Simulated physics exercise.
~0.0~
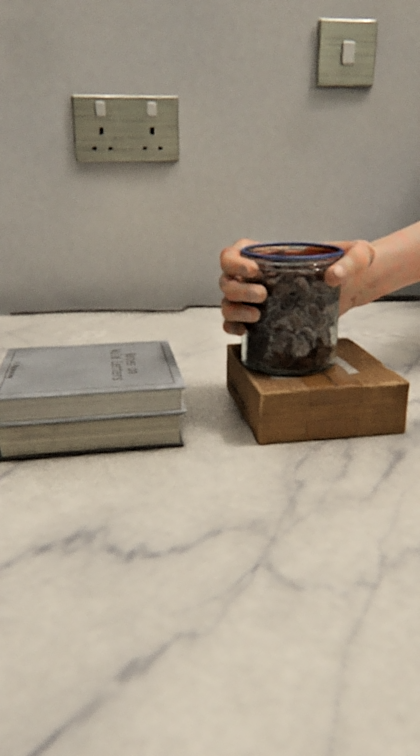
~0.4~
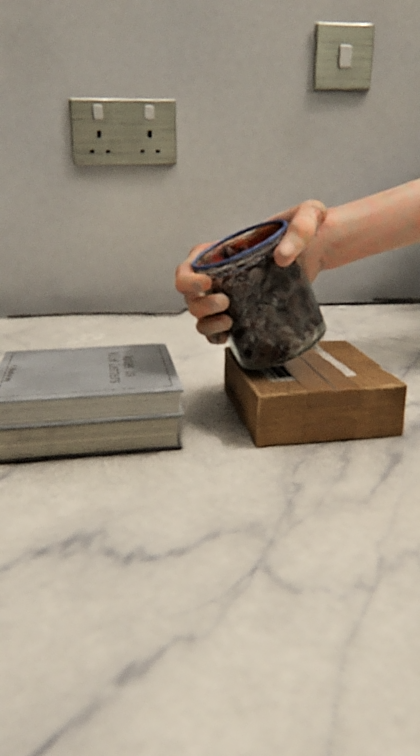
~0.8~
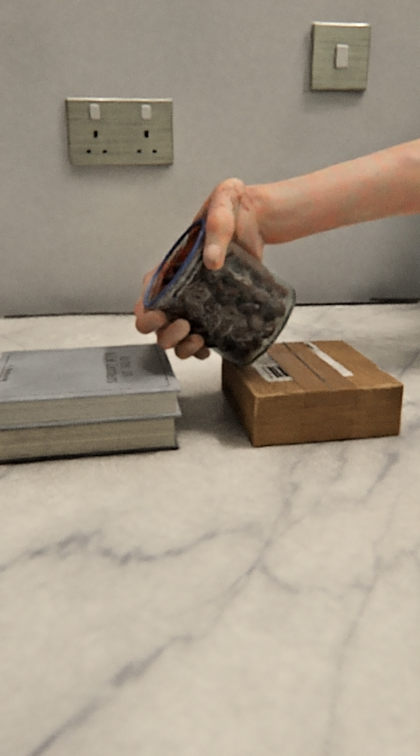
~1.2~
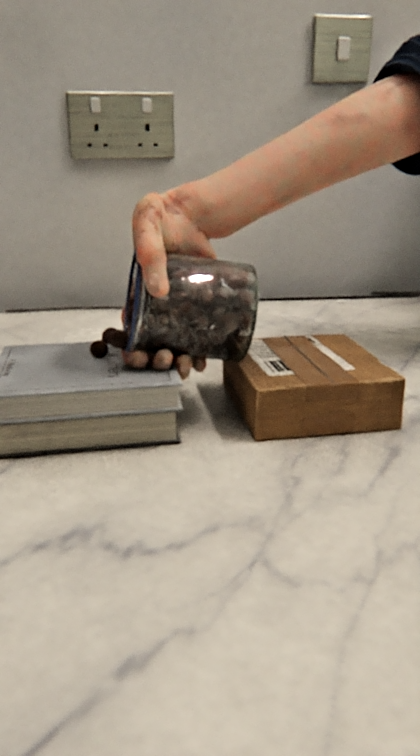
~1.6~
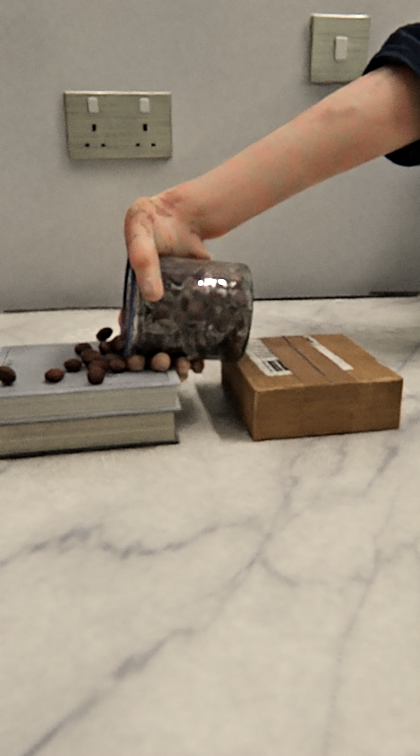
A hand holds an open glass jar with a blue rim, full of dark brown, rounded pieces, on a brown box at the right of a grey-veined white marble counter. Seen from the front in a slightly swaying view, two stacked grey books lie at the left, with sockets and a switch on the grey wall behind. The hand lifts the jar a little and tilts it leftward, its contents staying inside. It leans further until it lies nearly on its side, and a few pieces drop out. Finally, its mouth rests at the books, with a small part of the contents scattered on top.
